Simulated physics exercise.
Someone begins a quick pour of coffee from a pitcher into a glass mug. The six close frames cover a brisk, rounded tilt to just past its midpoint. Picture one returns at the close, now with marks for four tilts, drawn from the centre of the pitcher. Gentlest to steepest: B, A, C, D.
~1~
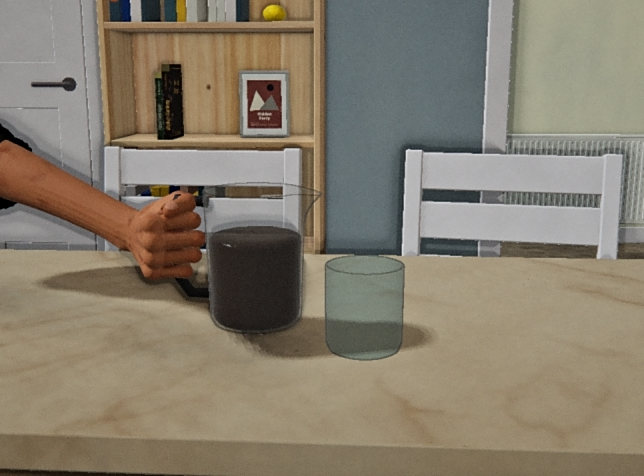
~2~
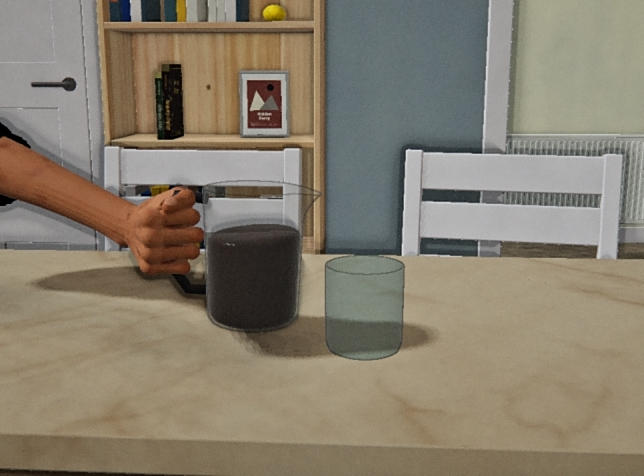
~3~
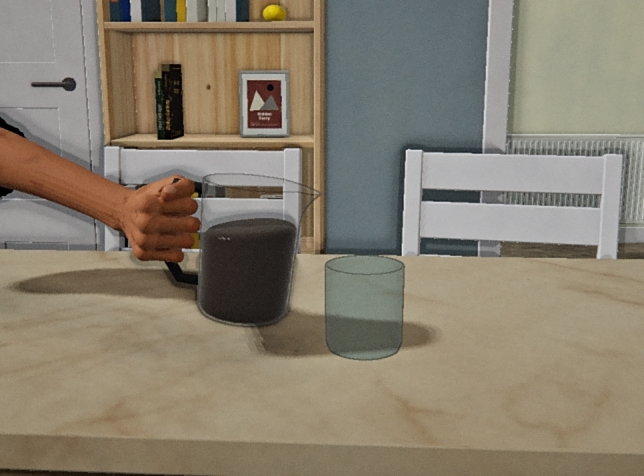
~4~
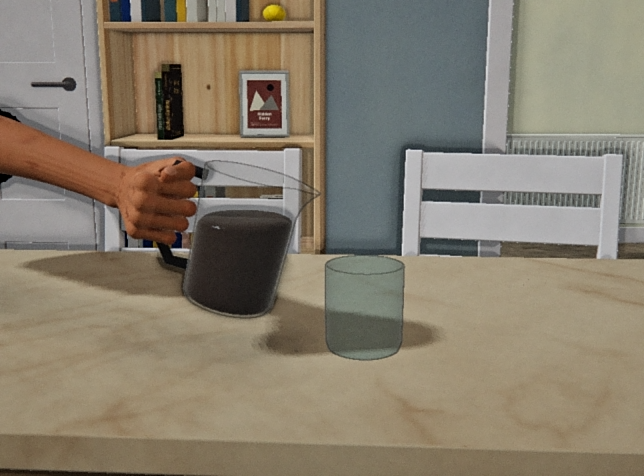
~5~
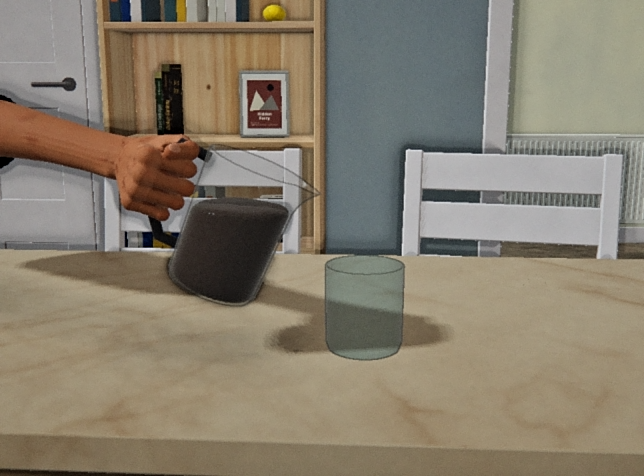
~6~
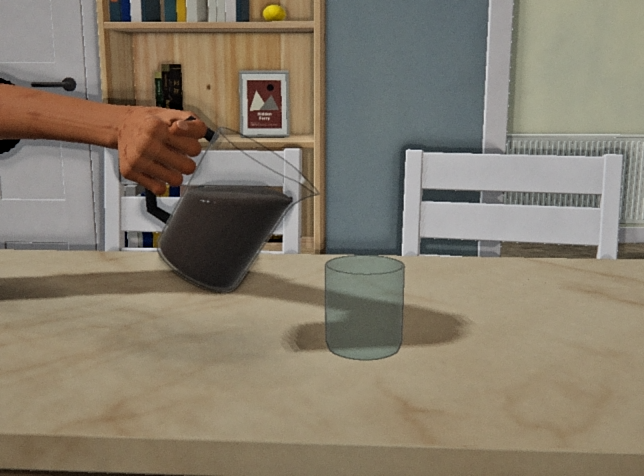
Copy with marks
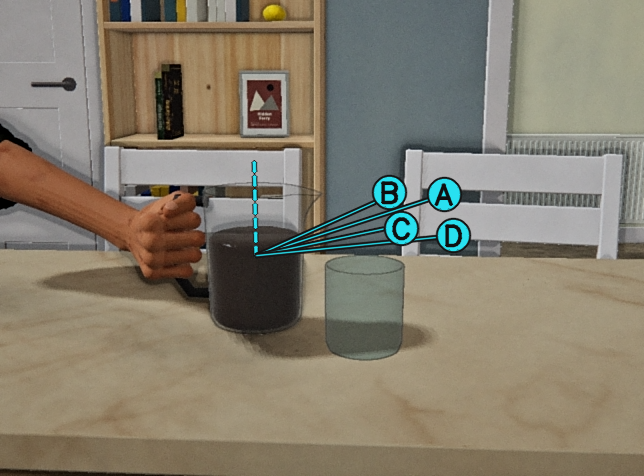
At a marble-patterned table in front of white chairs and a bookshelf, a hand grips a clear pitcher of dark coffee by its handle, then raises its base and tilts it rightward beside a glass mug.
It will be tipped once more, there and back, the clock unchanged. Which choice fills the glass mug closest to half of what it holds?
B.
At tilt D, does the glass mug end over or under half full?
Over half.
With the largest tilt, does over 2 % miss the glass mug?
Yes.
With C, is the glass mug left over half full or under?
Over half.
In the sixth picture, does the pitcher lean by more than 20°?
Yes.
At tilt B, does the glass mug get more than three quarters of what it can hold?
No, less.
In cyan, A at (428, 199); B at (374, 202); C at (383, 228); D at (436, 237).
With A, the glass mug ends with about 66 % of what it can hold; 4 % of the coffee is spilt.
With B, the glass mug ends with about 50 % of what it can hold.
With C, the glass mug ends with about 71 % of what it can hold; 15 % of the coffee is spilt.
With D, the glass mug ends with about 73 % of what it can hold; 26 % of the coffee is spilt.
